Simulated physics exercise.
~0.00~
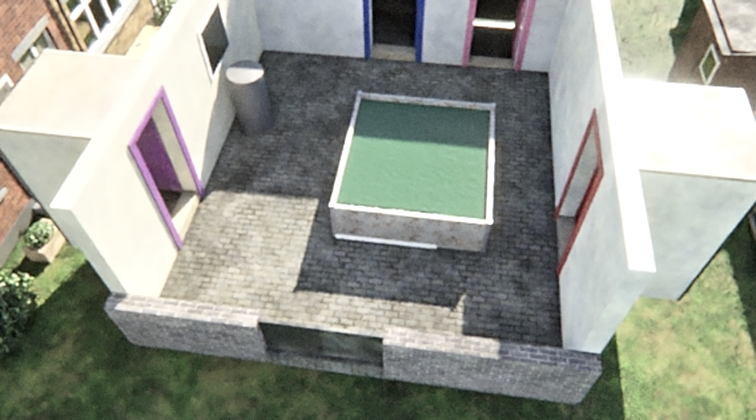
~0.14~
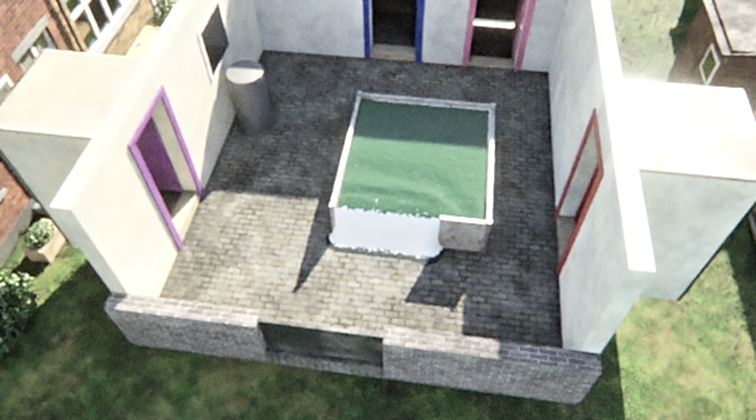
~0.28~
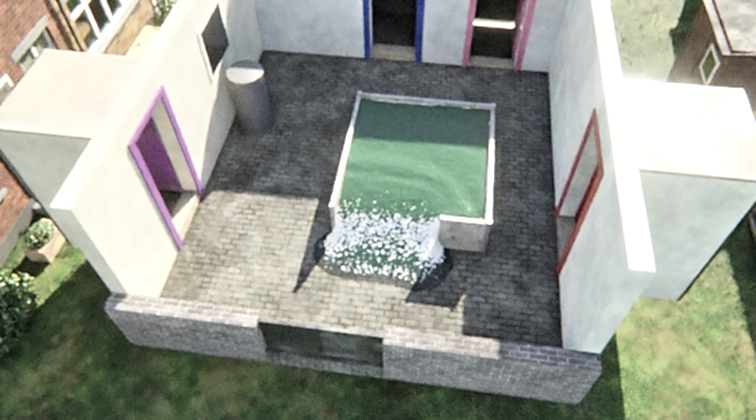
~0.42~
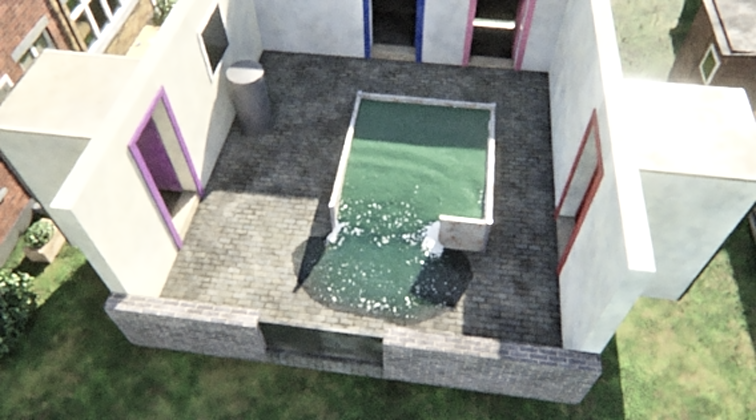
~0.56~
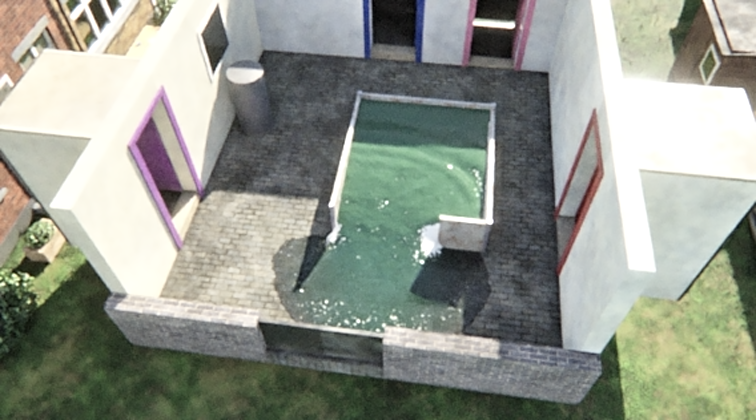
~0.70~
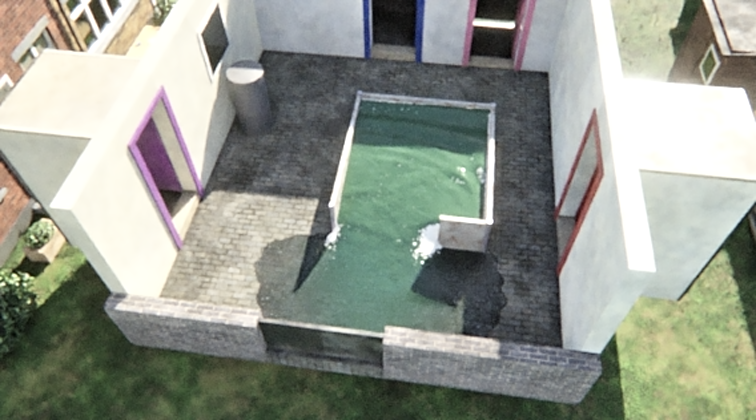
Green water bursting through the near side of a raised tank, foaming and spreading across a paved courtyard towards a low wall.
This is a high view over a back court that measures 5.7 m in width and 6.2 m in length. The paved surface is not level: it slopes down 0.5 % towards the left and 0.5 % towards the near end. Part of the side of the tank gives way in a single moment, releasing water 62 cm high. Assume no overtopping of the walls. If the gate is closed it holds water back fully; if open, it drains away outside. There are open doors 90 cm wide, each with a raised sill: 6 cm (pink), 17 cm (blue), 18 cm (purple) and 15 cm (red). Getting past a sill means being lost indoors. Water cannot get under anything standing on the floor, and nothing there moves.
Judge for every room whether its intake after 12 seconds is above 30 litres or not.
The pink door: Intake above; the blue door: Intake not above; the purple door: Intake not above; the red door: Intake not above.
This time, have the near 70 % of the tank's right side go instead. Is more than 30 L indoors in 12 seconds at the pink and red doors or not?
Pink goes beyond, red goes beyond, judged against that limit.
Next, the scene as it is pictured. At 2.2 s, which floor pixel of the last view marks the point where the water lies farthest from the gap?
I'd put it near pixel (150, 321) of the last picture.
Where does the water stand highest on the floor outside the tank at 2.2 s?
Roughly at pixel (162, 322).
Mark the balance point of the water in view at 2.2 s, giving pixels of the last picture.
(383, 240).
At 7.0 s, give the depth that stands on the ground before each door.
You'd get pink at 13 cm, blue at 14 cm, purple at 12 cm, and red at 7 cm.
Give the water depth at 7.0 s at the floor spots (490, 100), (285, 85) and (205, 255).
Roughly 8, 3, 14 cm.
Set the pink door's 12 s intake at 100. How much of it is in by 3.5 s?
Around 0 percent.
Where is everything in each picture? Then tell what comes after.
The first picture shows still water, 62 cm deep, in the tank at (418, 156).
In the second picture, water pours out at (387, 228) and has run 0.8 m, to (332, 241); typically 8 cm deep outside, 62 cm at the tank's back.
In the third picture, the front is at (321, 256), 1.0 m from the gap at (387, 231); 1.2 m2 of floor is under water; 62 cm left at the back of the tank.
In the fourth picture, the front is at (316, 295), 1.4 m from the gap at (387, 231); 2.6 m2 of floor is under water; 62 cm left at the back of the tank.
In the fifth picture, the front is at a hidden place, 1.9 m from the gap at (387, 231); 4.2 m2 of floor is under water; 62 cm left at the back of the tank.
In the sixth picture, water pours out at (387, 231) and has run 2.2 m, to a hidden place; typically 7 cm deep outside, 60 cm at the tank's back.
After 1.4 s water covers 20 % of the floor and is deepest (45 cm) near (342, 333); pink door not reached, blue door not reached, purple door not reached, red door not reached.
After 2.2 s water covers 30 % of the floor and is deepest (51 cm) near (162, 322); pink door not reached, blue door not reached, purple door 5 cm at the sill, 0 L in, red door not reached.
After 3.5 s water covers 55 % of the floor and is deepest (36 cm) near (150, 321); pink door not reached, blue door not reached, purple door 19 cm at the sill, 0 L in, red door 12 cm at the sill, 0 L in.
After 7.0 s water covers 95 % of the floor and is deepest (18 cm) near (413, 68); pink door 13 cm at the sill, 65 L in, blue door 14 cm at the sill, 0 L in, purple door 12 cm at the sill, 3 L in, red door 7 cm at the sill, 0 L in.
After 12.0 s water covers 100 % of the floor and is deepest (18 cm) near (264, 50); pink door 10 cm at the sill, 142 L in, blue door 13 cm at the sill, 0 L in, purple door 8 cm at the sill, 3 L in, red door 9 cm at the sill, 0 L in.
